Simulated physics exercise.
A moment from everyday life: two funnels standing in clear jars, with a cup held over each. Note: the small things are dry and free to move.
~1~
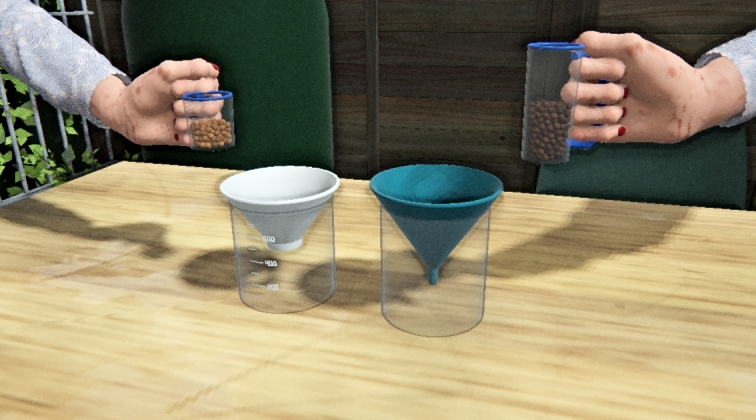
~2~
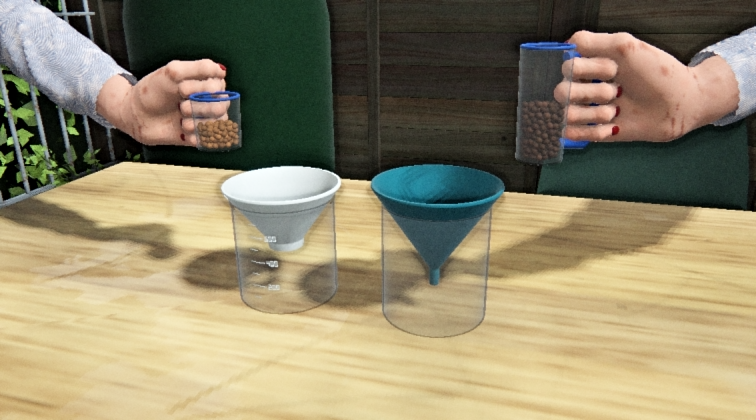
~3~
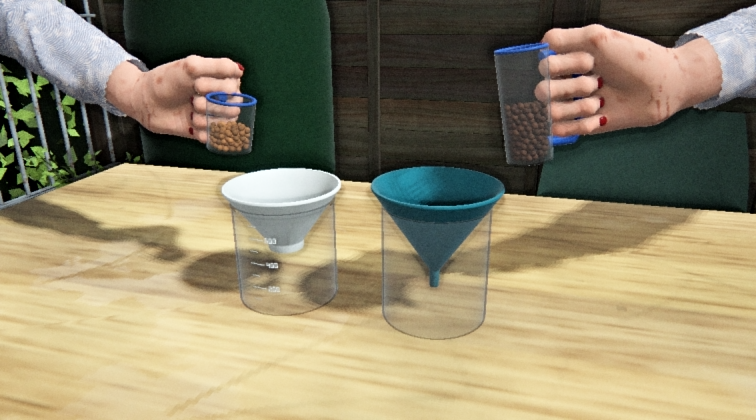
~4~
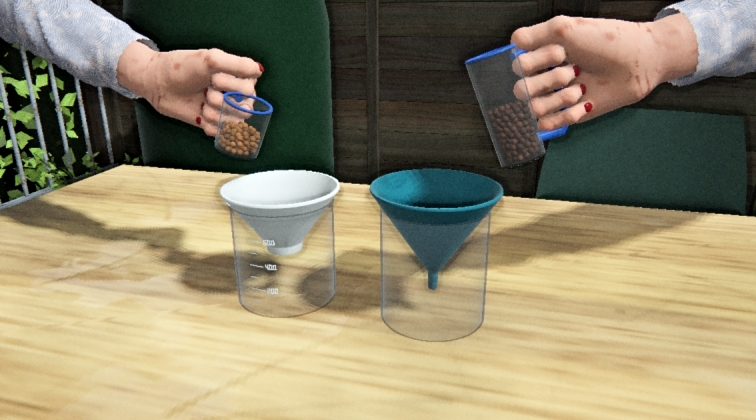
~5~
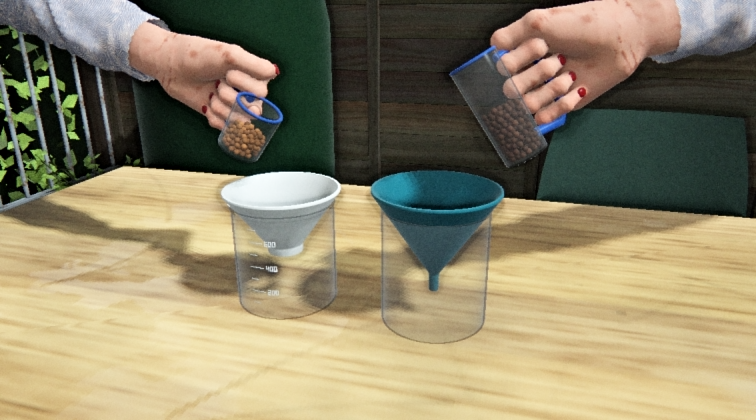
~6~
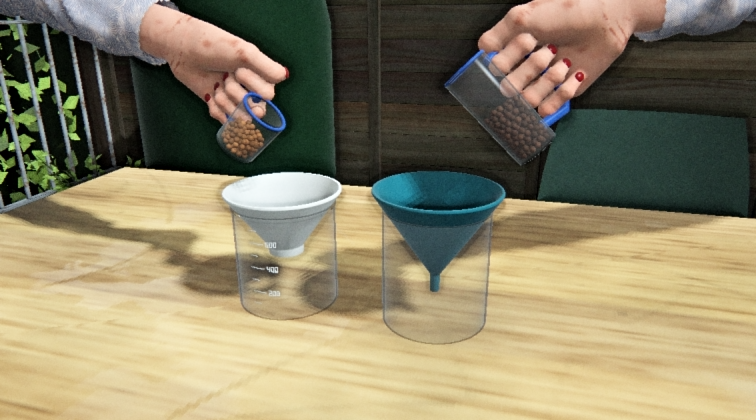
At a wooden table, two hands move cups of small balls inward above funnels, tilting them.
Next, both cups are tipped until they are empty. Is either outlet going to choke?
The left funnel flows freely, and the right funnel plugs up.
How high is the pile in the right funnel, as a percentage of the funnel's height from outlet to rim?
Pretty much 60 in a hundred, give or take.
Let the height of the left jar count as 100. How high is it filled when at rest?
I'd put it near 5 per cent.
Then, 0.26 s past the last view, left, all still in the cup; right, all still in the cup.
Then, 0.60 s past the last view, left, all still in the cup; right, all still in the cup.
Then, 0.96 s past the last view, left, about two thirds still in the cup, about a quarter in or over the funnel, a small part down in the jar; right, nearly all still in the cup, a small part in or over the funnel.
Finally, left, all down in the jar; right, all stuck in the funnel, none down in the jar.
